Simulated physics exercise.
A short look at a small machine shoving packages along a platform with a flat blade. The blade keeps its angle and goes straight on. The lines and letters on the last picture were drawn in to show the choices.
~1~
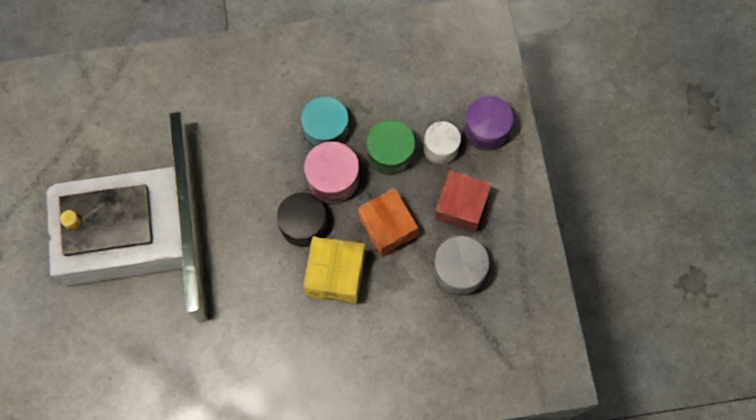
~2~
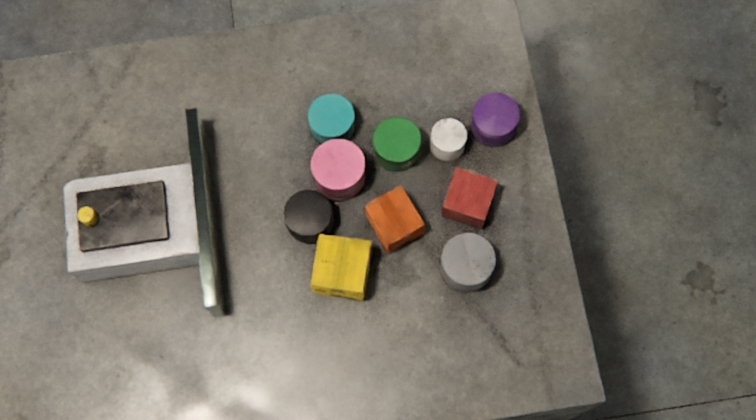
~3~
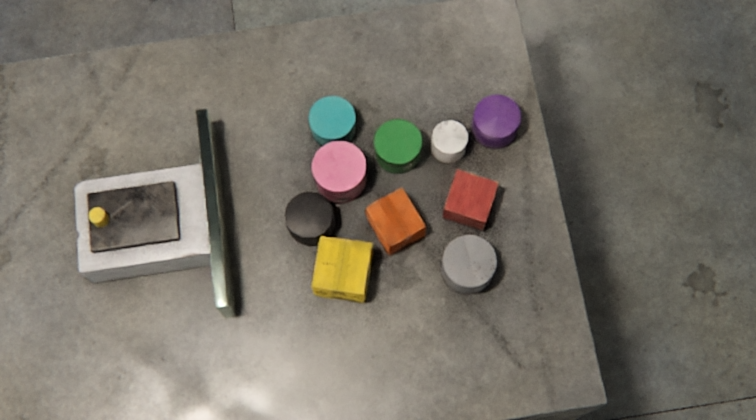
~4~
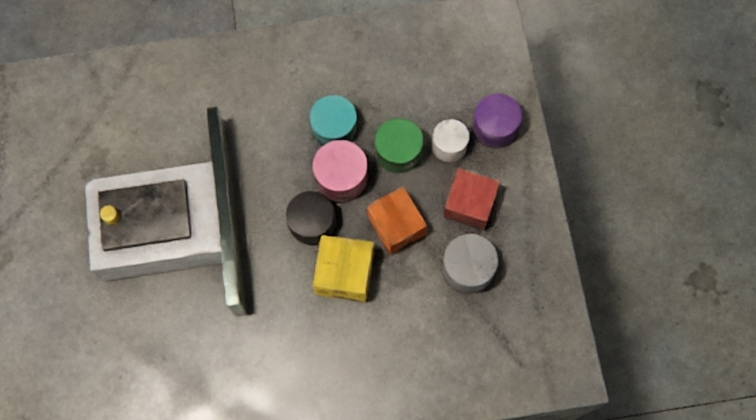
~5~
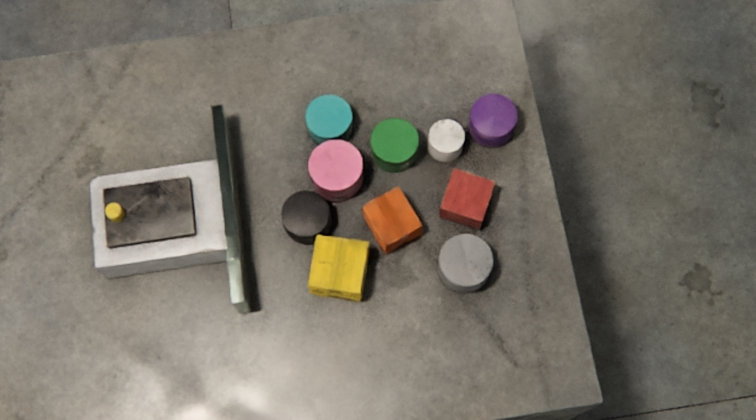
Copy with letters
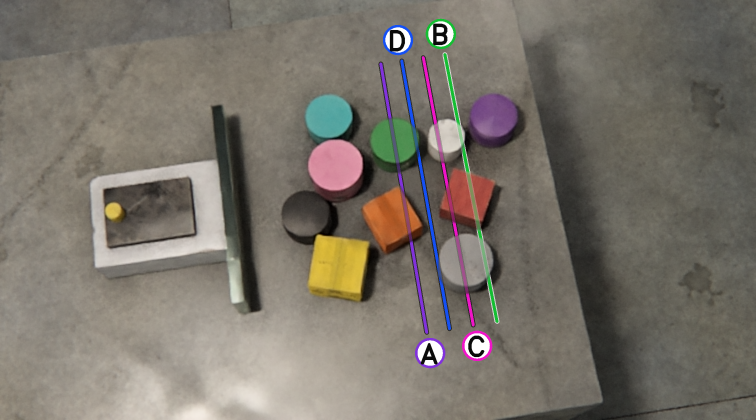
On a gray platform, a small white machine with a flat upright blade crept to the right toward a cluster of colorful round pails and square boxes, which stayed in their places, untouched.
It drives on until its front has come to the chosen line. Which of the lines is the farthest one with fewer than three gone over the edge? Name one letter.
As far as mark B.
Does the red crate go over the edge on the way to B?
Yes.
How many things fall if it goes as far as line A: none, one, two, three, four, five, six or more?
In all, none.
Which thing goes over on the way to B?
The red crate.
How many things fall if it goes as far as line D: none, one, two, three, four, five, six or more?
In all, none.
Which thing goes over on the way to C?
The red crate goes over.
On the marked copy, A at (403, 192); B at (470, 182); C at (447, 185); D at (425, 188).
With B. Early on, robot (244, 198); turquoise pail (336, 121); yellow parcel (359, 264).
Further on, robot (332, 185); red crate (519, 183); purple canister (502, 119).
At the end, robot (398, 175); red crate over the edge; grey canister (566, 249); one fallen.
As for the rest, A is within the limit but short; C is within the limit but short; D is within the limit but short.
